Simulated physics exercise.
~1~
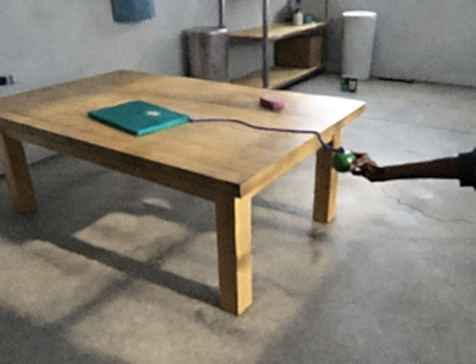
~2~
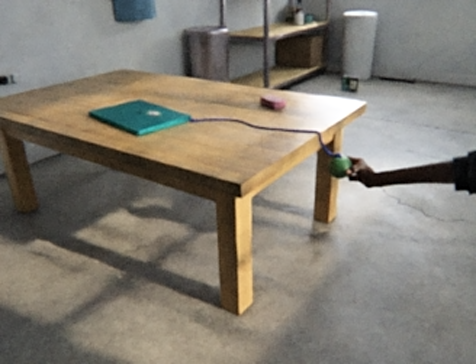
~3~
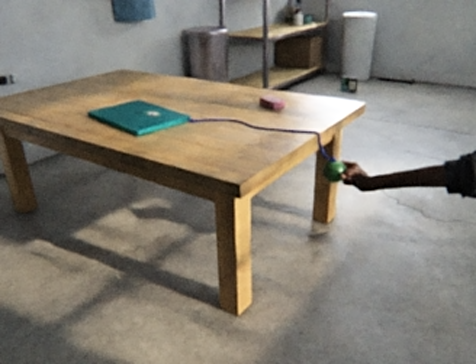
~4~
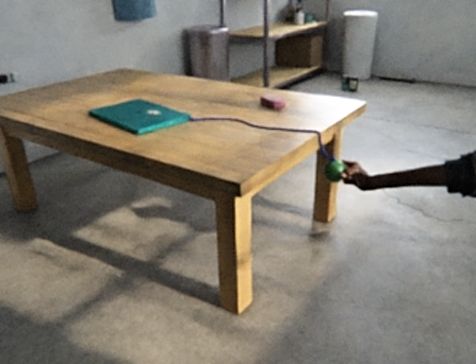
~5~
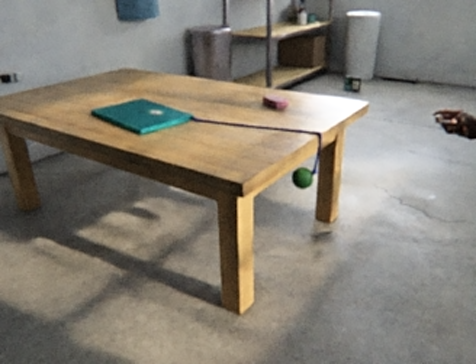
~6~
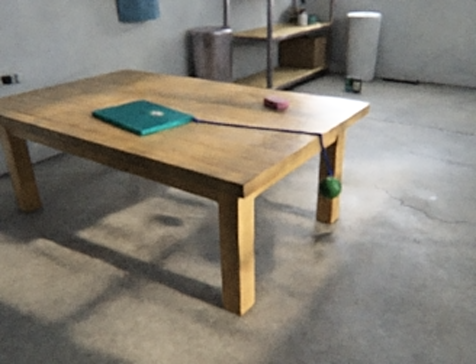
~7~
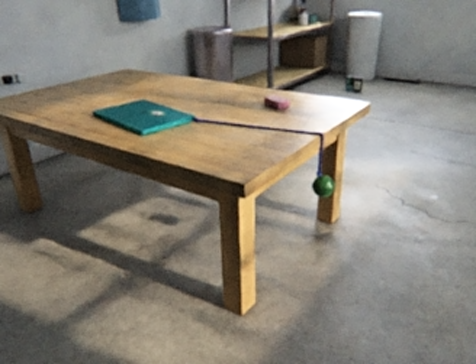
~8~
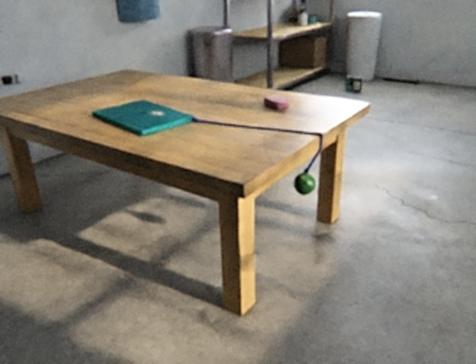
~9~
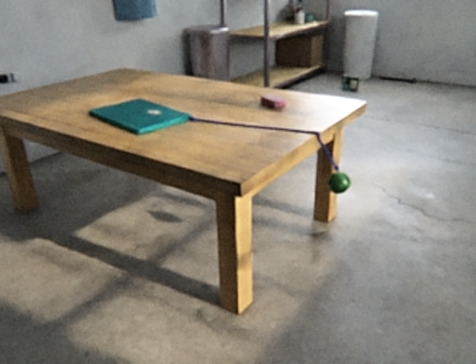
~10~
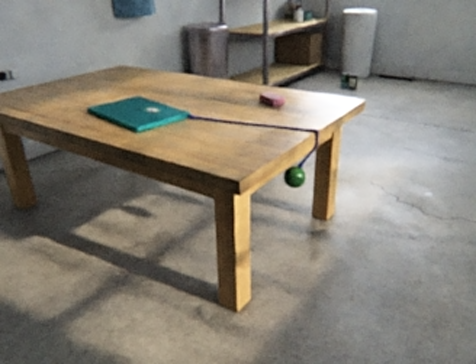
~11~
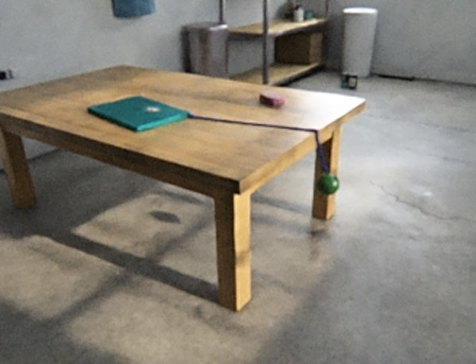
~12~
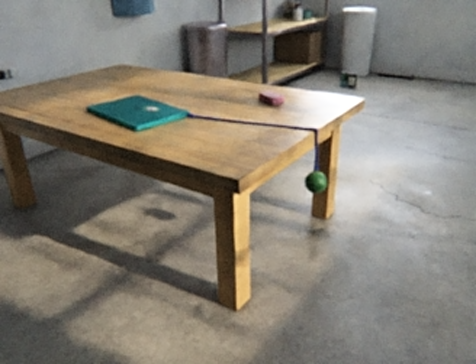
In a bare room with a concrete floor, a hand lowered a green ball-like object on a cord past a wooden table's right end, then let go and withdrew, leaving it swinging in mid-air while the turquoise laptop and pink box stayed on top.
